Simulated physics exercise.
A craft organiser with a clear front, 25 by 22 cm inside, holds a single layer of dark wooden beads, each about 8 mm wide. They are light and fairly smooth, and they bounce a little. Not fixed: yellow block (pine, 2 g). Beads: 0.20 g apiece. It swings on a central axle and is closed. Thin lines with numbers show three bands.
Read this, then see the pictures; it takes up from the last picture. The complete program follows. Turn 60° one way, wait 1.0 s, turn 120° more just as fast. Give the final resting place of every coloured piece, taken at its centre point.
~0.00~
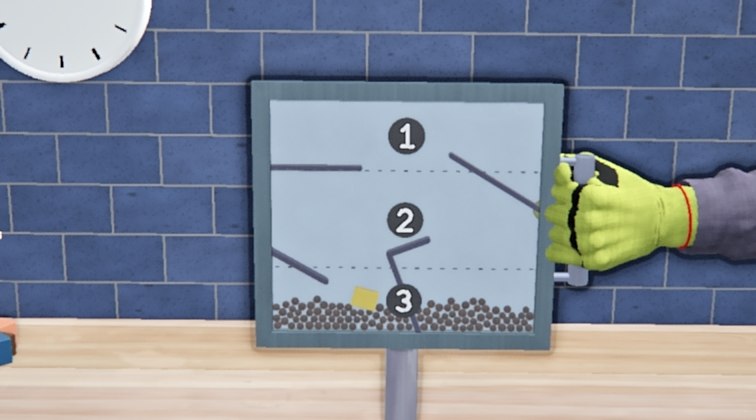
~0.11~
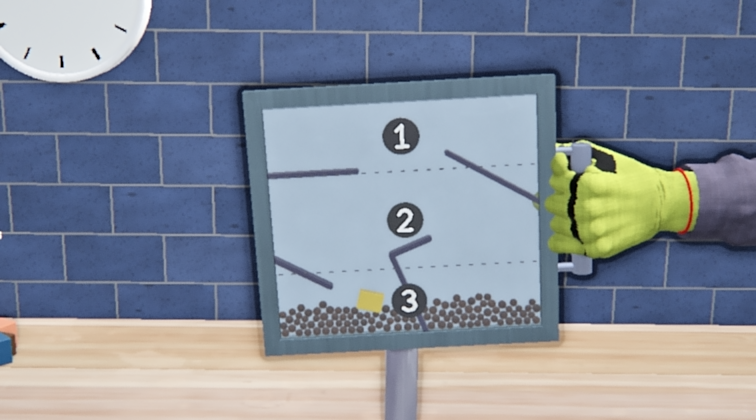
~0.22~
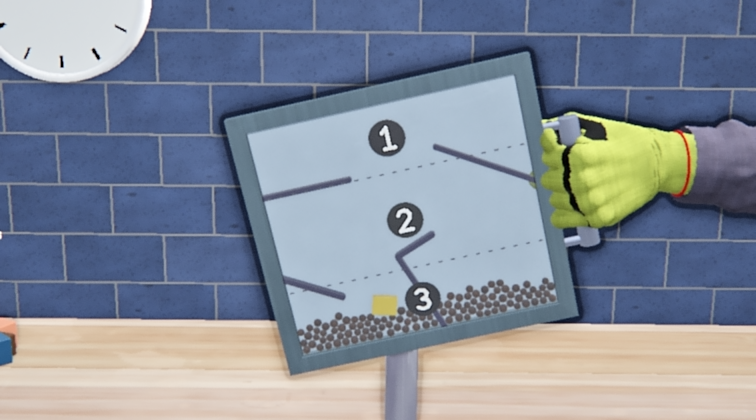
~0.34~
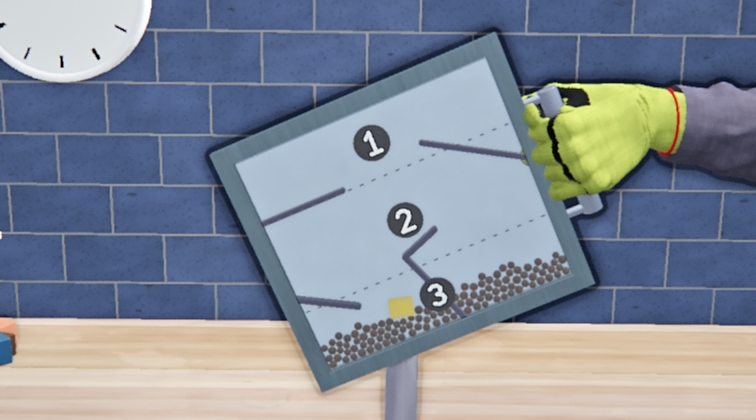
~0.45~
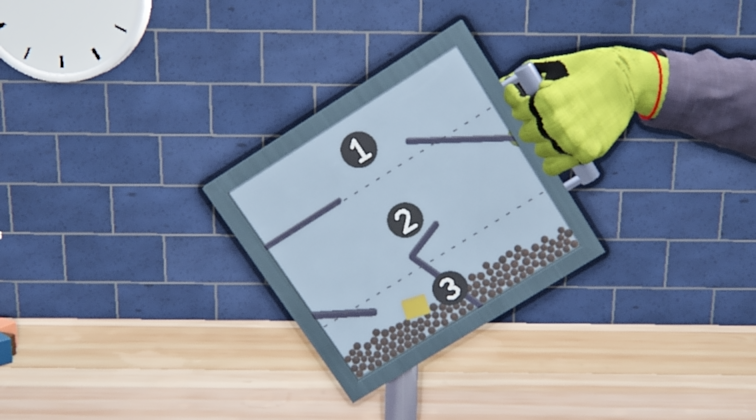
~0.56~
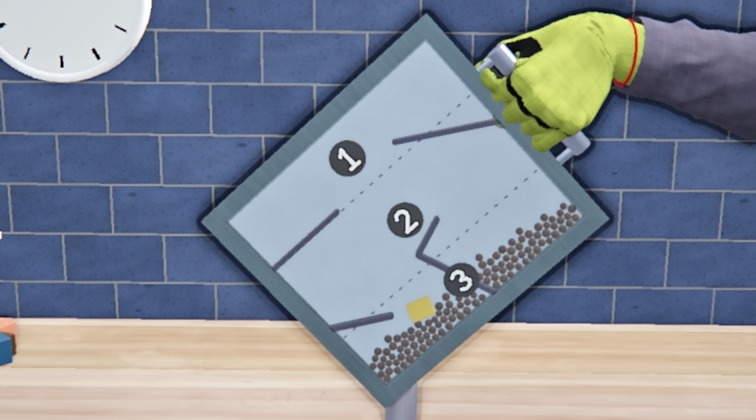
Resting place: 3.
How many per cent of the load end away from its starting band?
Roughly 70 per cent.
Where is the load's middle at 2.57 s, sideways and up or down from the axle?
The middle sits around 8 cm right and 1 cm below.
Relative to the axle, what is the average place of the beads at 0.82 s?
Position estimate: Right 8 cm, below 6 cm.
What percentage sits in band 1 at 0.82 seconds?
0 percent.
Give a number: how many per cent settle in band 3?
Roughly 30 per cent.
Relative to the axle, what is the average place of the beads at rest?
About 6 cm right and 4 cm below.
After 0.82 s, it stands 60° anticlockwise; the beads' middle is 8 cm right of and 6 cm below the centre; no. 3, 100 %; yellow block in no. 3.
After 2.57 s, it stands 120° anticlockwise; the beads' middle is 8 cm right of and 1 cm below the centre; no. 2, 25 %, no. 3, 75 %; yellow block in no. 3.
After 3.33 s, it stands 180° anticlockwise; the beads' middle is 5 cm right of and 1 cm below the centre; no. 1, 30 %, no. 2, 40 %, no. 3, 30 %; yellow block in no. 3.
Settled by 4.3 s, it stands 180° anticlockwise; no. 1, 55 %, no. 2, 15 %, no. 3, 30 %; yellow block in no. 3.
